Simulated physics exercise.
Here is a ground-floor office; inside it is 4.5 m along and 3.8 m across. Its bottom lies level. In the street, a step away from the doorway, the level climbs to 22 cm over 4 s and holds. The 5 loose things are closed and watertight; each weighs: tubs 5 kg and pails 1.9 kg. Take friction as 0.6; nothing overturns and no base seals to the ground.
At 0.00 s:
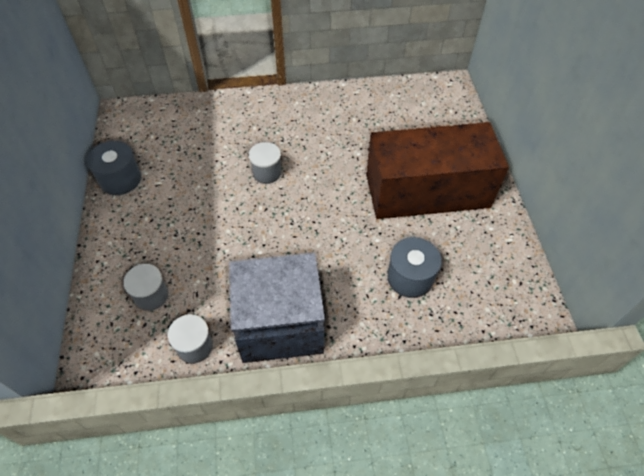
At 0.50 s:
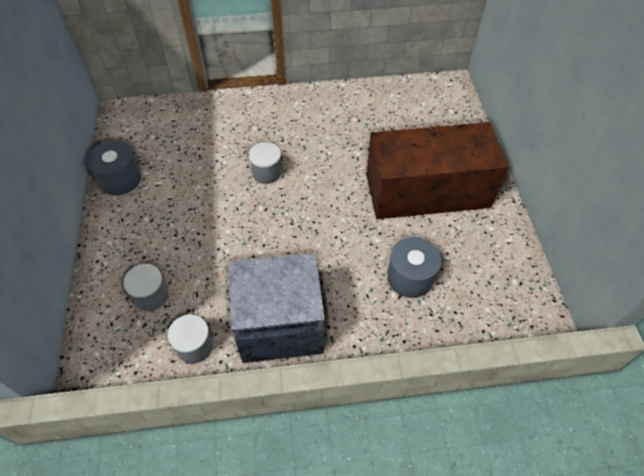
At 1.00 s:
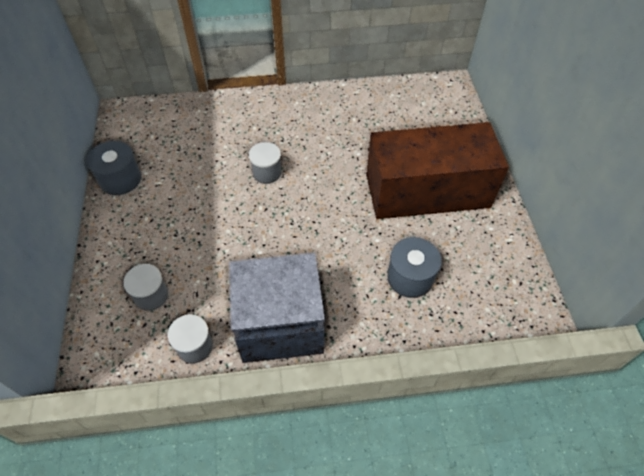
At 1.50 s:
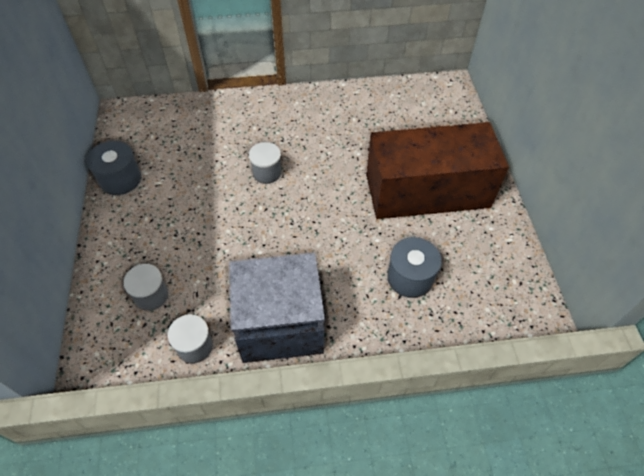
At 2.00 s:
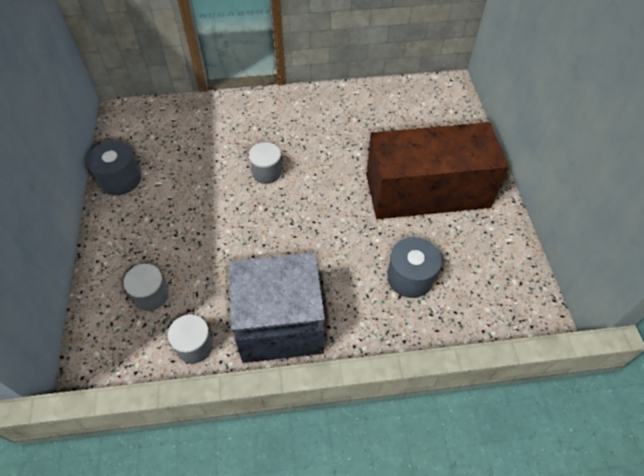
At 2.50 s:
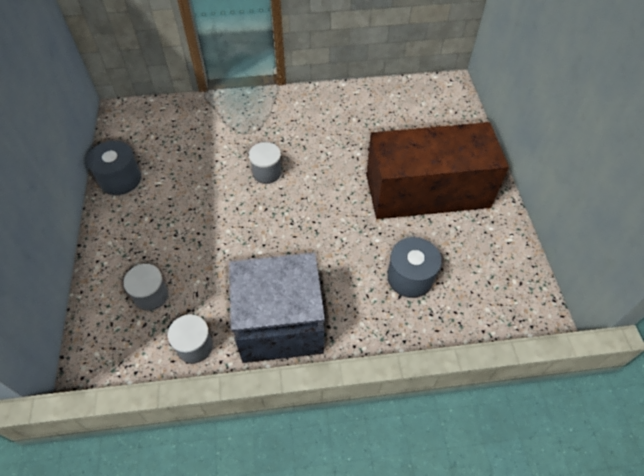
Water deepens outside a walled room and behind its doorway, then a small, clear patch spreads just over the threshold onto the speckled floor, while the five round containers, the grey block and the reddish-brown box stay still.
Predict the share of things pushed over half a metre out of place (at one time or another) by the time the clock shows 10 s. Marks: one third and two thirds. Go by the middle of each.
It is two thirds or above.
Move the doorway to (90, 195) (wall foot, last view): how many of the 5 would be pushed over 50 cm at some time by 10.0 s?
Then 3.
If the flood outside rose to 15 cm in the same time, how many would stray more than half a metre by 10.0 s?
Then 2.
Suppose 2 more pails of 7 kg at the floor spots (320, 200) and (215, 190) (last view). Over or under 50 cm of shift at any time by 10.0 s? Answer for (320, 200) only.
Answer: Short of it.
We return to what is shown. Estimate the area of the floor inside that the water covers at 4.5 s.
Some 7.0 m2.
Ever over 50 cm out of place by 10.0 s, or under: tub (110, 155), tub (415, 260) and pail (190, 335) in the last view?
In that order: Past it, more, under.
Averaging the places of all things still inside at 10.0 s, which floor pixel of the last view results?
Near (294, 328).
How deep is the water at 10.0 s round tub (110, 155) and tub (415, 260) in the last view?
About 10 and 6 cm.
After 3.5 s 0 of 5 are over 50 cm from their spots; 0 afloat.
After 4.5 s 1 of 5 are over 50 cm from their spots; 0 afloat.
After 7.0 s 2 of 5 are over 50 cm from their spots; 4 afloat.
After 10.0 s 4 of 5 are over 50 cm from their spots, and 4 have been at some point; 5 afloat.
